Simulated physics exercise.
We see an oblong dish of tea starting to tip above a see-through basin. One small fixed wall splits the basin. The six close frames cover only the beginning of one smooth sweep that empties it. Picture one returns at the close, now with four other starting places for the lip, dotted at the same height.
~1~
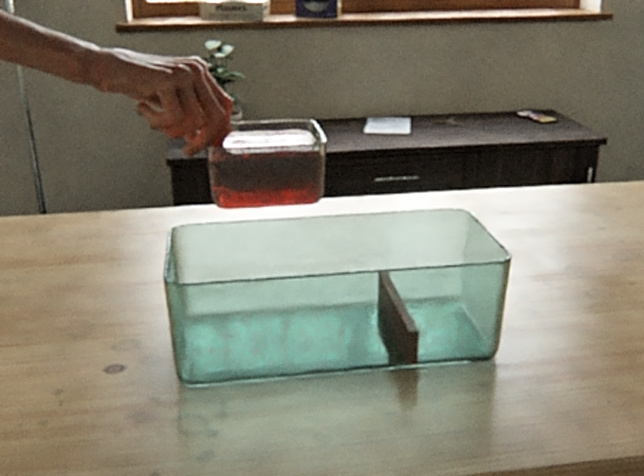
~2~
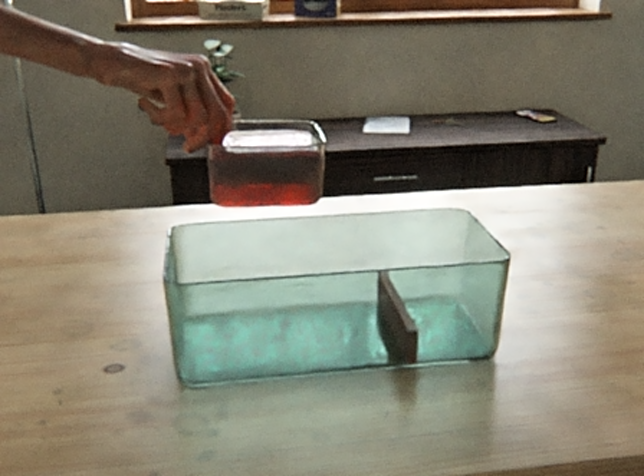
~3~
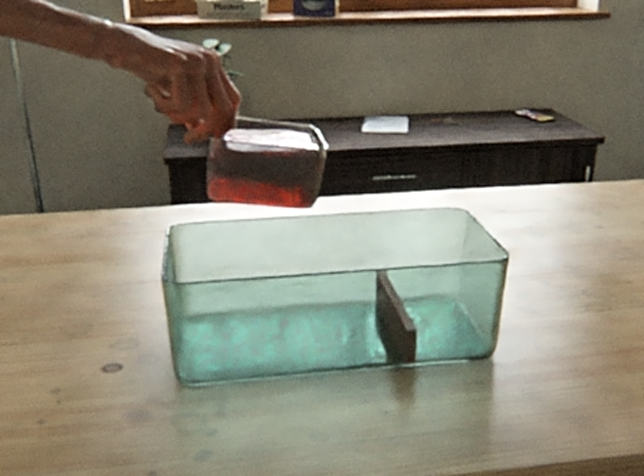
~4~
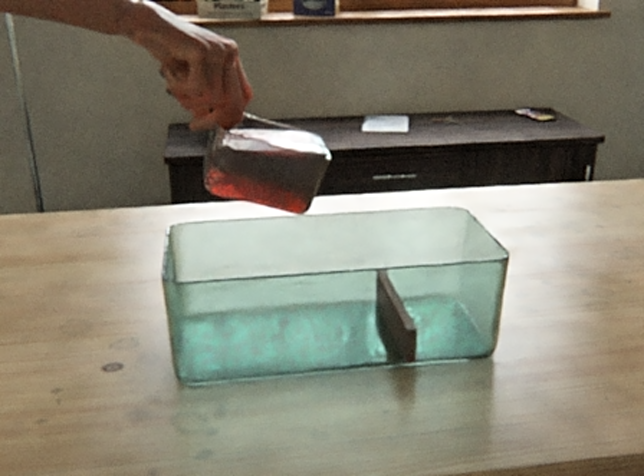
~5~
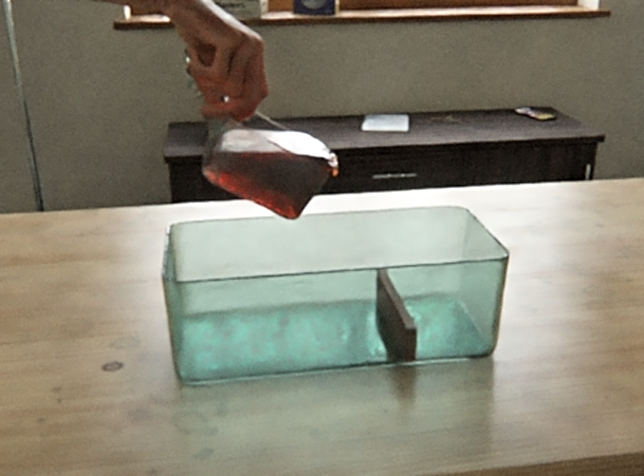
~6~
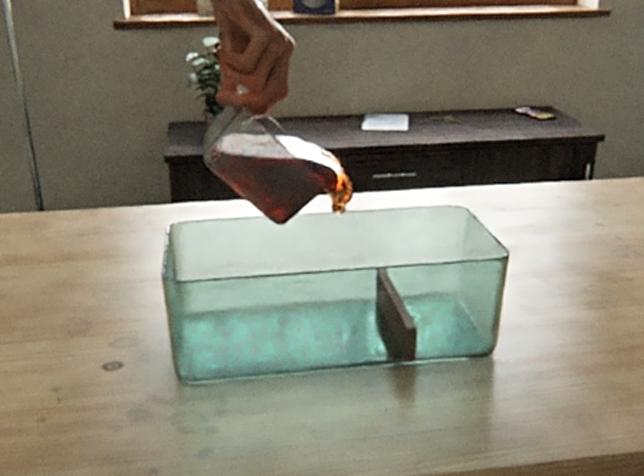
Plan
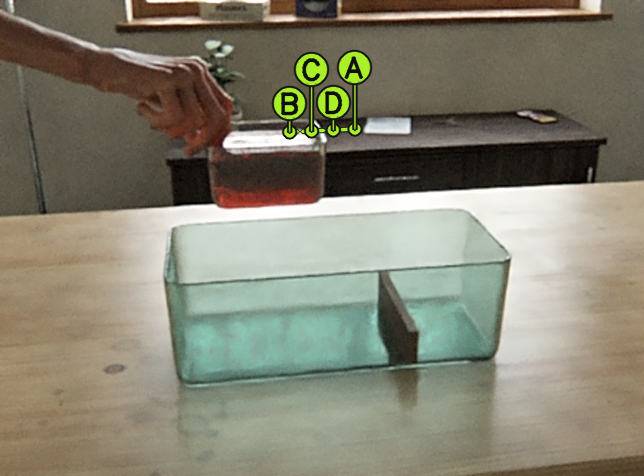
A clear dish of reddish-brown tea, held by a hand above a see-through basin with a dark divider, tilted slowly at first, then steeply to the right, until tea came over its lip.
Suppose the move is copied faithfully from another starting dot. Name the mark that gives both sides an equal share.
A is best.
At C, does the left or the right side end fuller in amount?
The left side.
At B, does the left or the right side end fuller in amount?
The left one.
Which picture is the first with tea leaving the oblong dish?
Picture 5.
On the marked copy, A at (354, 129); B at (289, 131); C at (311, 131); D at (333, 130).
With A, about 47 % ends left of the wall and 51 % right of it.
With B, about 90 % ends left of the wall and 8 % right of it.
With C, about 94 % ends left of the wall and 5 % right of it.
With D, about 78 % ends left of the wall and 20 % right of it.
